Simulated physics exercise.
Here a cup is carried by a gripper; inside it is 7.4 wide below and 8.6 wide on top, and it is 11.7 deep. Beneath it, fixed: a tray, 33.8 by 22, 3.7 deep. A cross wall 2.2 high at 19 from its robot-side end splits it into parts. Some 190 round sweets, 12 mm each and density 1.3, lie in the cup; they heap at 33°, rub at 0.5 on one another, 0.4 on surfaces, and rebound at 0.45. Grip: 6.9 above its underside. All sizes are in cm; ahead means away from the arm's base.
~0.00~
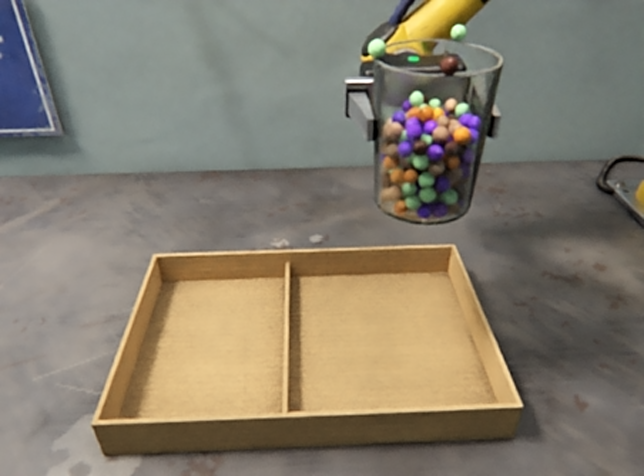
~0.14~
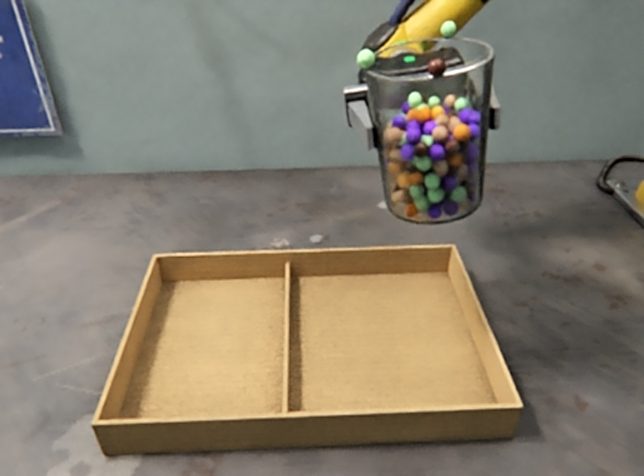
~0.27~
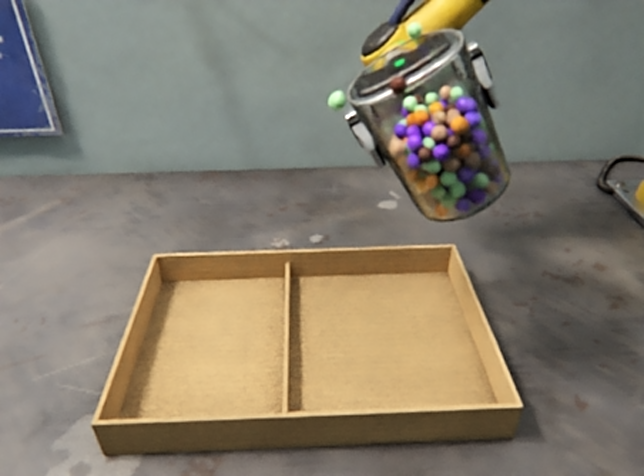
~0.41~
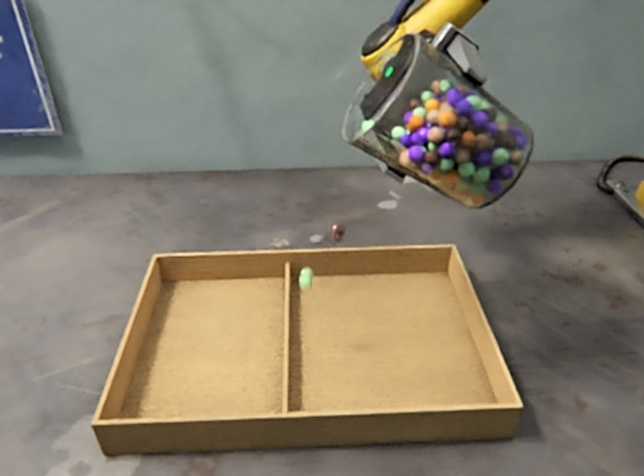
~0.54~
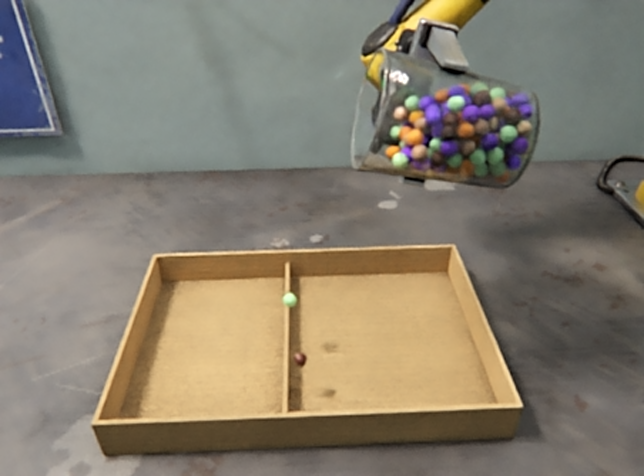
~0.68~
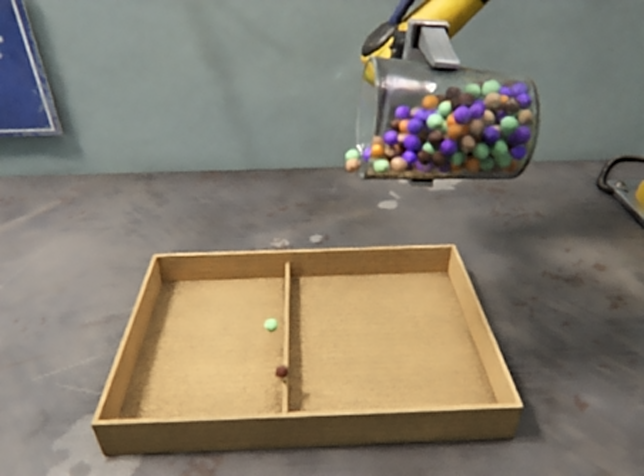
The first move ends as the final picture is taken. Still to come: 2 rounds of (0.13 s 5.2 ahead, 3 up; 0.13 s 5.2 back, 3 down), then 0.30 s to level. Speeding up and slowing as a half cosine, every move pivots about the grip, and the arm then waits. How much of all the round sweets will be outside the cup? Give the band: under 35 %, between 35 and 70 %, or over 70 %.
Band: Over 70 %.
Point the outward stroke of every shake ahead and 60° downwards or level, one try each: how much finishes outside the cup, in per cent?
First try some 20 %, second try some 85 %.
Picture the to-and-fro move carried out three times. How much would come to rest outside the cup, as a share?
Estimate for that case: 95 %.
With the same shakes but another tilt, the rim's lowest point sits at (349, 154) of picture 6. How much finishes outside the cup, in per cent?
About 65 %.
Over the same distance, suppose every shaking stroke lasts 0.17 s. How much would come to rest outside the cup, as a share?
That gives about 75 percent.
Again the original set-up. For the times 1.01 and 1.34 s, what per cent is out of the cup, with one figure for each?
Taking the two times in order, I'd say 80 and then 90 per cent.
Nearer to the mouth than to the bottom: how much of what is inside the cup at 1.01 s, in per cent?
Roughly 85 %.
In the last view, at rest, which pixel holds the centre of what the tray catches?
(203, 345).
After 1.01 s, tilted 85° forward, highest piece 24 above the table; 53 in the far-side part, 39 in the cup, 4 in the robot-side part, 97 in flight or on a rim.
After 1.34 s, tilted 49° forward, highest piece 24 above the table; 147 in the far-side part, 27 in the robot-side part, 15 in the cup, 3 on the table or floor, 1 in flight or on a rim.
After 1.70 s, level, highest piece 19 above the table; 147 in the far-side part, 27 in the robot-side part, 15 in the cup, 4 on the table or floor.
After 2.75 s, level, highest piece 19 above the table; 147 in the far-side part, 27 in the robot-side part, 15 in the cup, 4 on the table or floor.
In the end, 147 in the far-side part, 27 in the robot-side part, 15 in the cup, 4 on the table or floor. That is 92 % outside the cup.
